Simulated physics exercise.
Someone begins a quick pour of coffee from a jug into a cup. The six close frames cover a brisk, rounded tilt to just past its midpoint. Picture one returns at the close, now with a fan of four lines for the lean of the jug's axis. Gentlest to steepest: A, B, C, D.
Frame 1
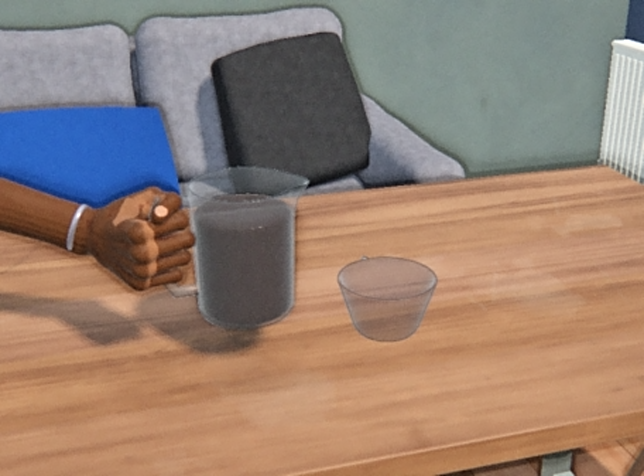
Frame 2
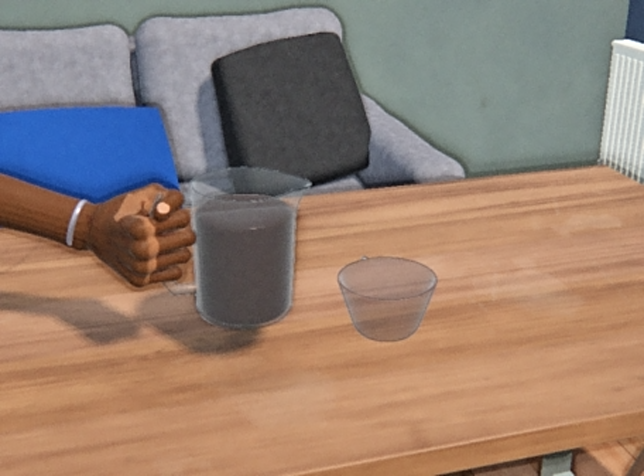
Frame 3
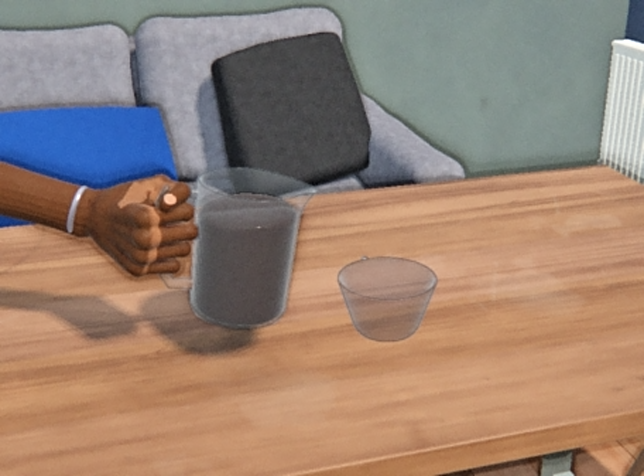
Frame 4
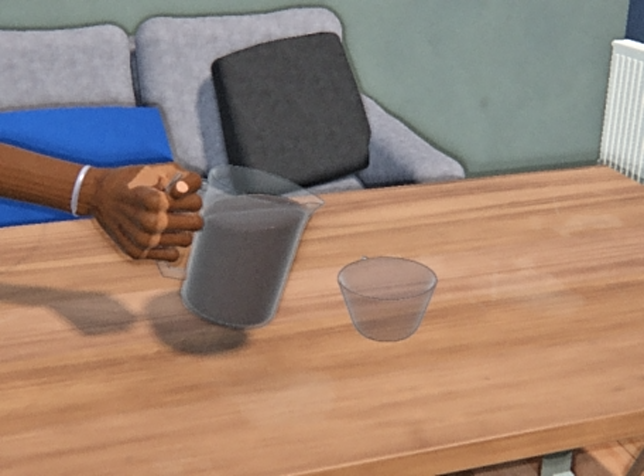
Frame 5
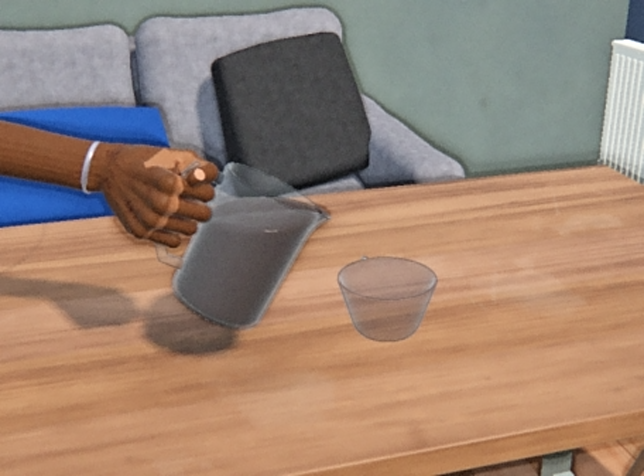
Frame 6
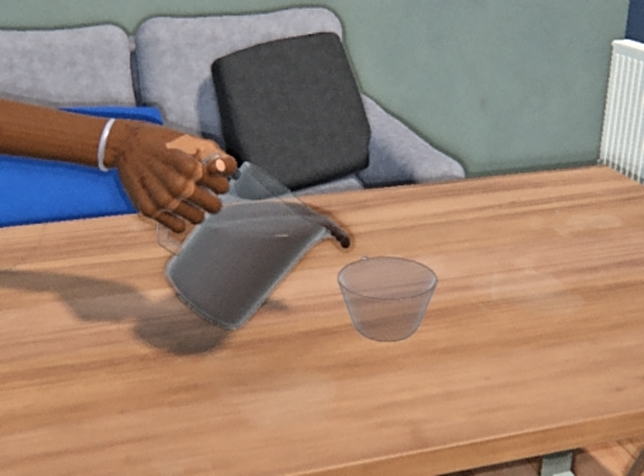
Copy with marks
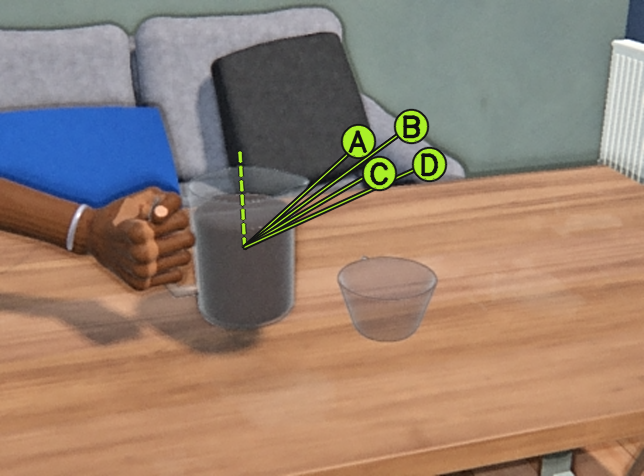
Glass jug of dark coffee tilting to the right in a hand above a wooden table, coffee starting over its lip.
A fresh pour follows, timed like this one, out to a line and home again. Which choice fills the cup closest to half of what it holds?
Best: A.
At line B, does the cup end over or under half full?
Over.
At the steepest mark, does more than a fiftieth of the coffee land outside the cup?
Yes.
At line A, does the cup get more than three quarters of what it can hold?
No.
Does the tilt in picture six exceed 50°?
No.
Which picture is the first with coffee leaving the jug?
In picture 6.
On the marked copy, A at (346, 155); B at (397, 135); C at (362, 178); D at (413, 170).
For line A, the cup ends with about 47 % of what it can hold.
For line B, the cup ends with about 68 % of what it can hold.
For line C, the cup ends with about 82 % of what it can hold; 5 % of the coffee is spilt.
For line D, the cup ends with about 87 % of what it can hold; 15 % of the coffee is spilt.
